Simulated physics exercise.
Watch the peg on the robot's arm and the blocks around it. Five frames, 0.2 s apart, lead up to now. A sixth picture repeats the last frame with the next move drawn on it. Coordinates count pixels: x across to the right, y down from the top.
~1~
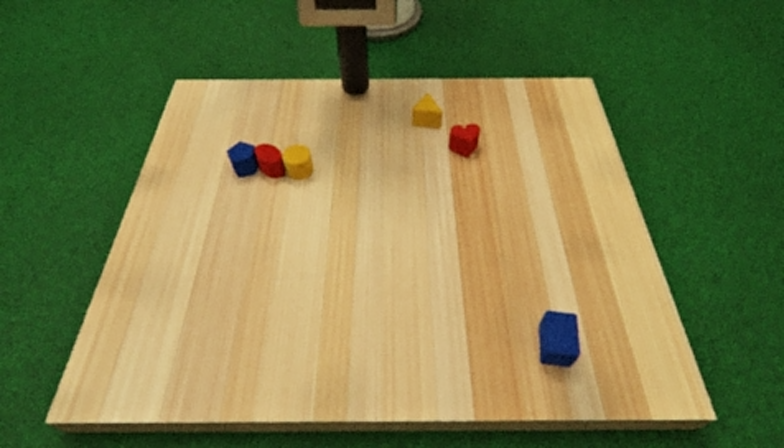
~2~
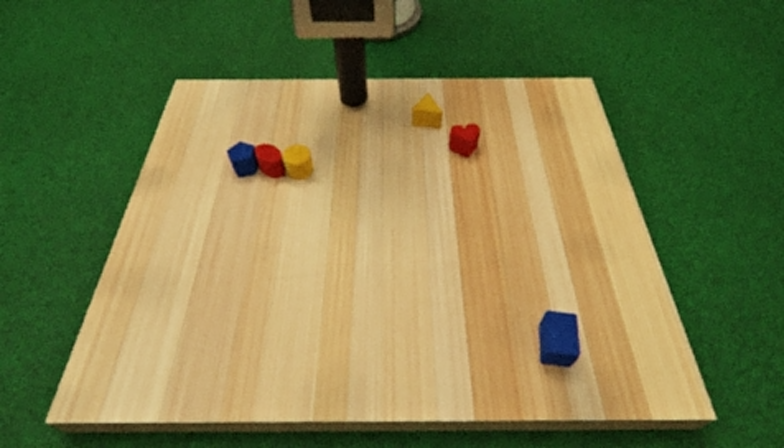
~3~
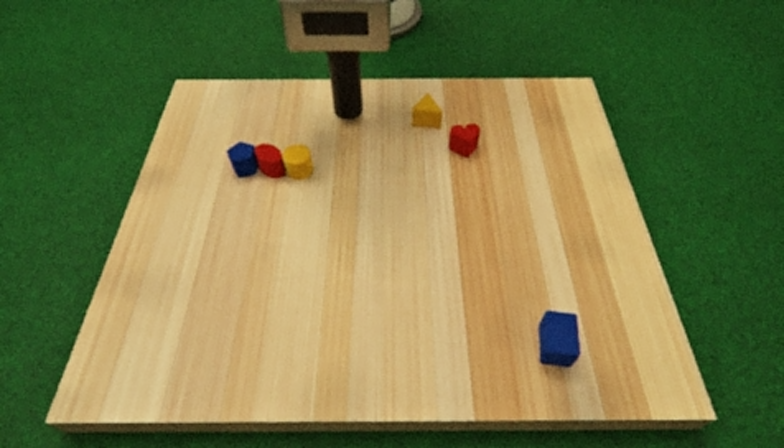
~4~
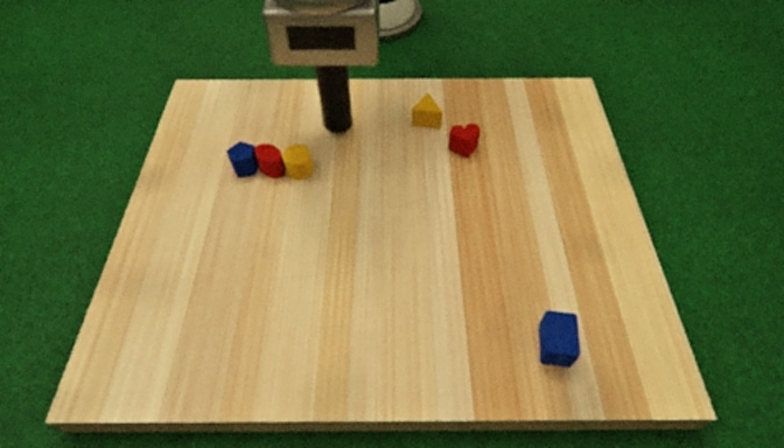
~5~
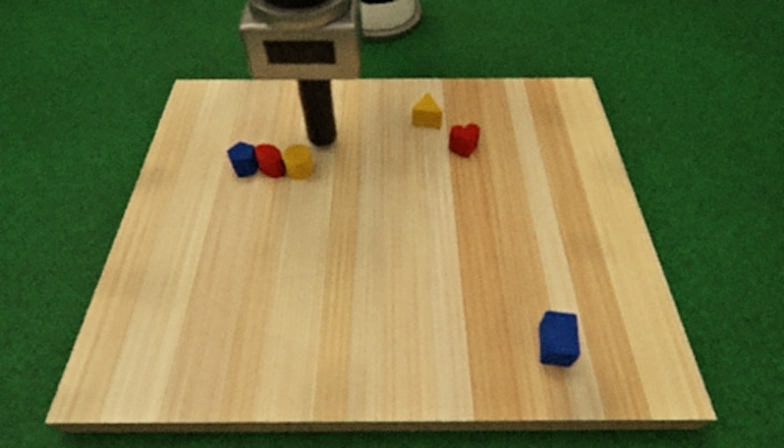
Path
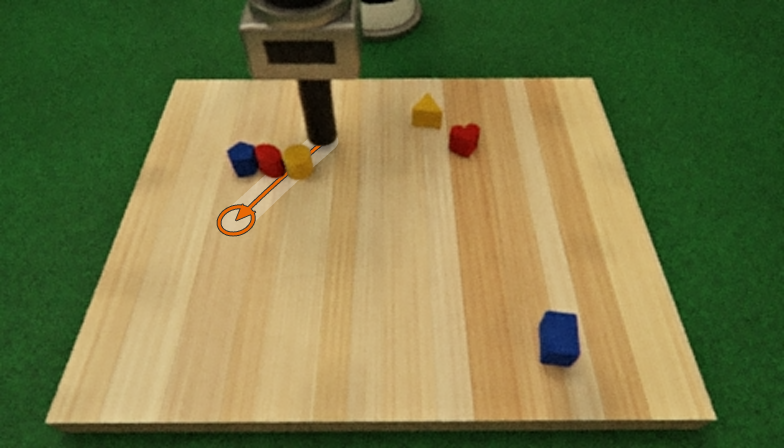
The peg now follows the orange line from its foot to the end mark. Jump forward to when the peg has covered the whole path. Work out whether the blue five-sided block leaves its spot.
The block moves away from its spot.
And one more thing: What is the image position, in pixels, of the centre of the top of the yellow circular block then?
I predict (271, 203).
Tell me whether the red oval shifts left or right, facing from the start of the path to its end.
Gets pushed right.
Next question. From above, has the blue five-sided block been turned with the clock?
Yes, I think so.
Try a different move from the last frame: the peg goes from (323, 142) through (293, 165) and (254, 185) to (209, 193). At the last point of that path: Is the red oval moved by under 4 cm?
It seems not.
The drawn path runs from (323, 142) to (236, 220).
What follows on the original path. One third of the way, peg at (294, 160); red oval at (264, 154), turned 15° clockwise; yellow circular block at (285, 172).
Two thirds of the way, peg at (265, 186); blue five-sided block at (229, 151), turned 25° clockwise; red oval at (237, 167), turned 95° clockwise; yellow circular block at (274, 196).
At the end, peg at (234, 215); blue five-sided block at (229, 151), turned 25° clockwise; red oval at (237, 167), turned 100° clockwise; yellow circular block at (271, 203).
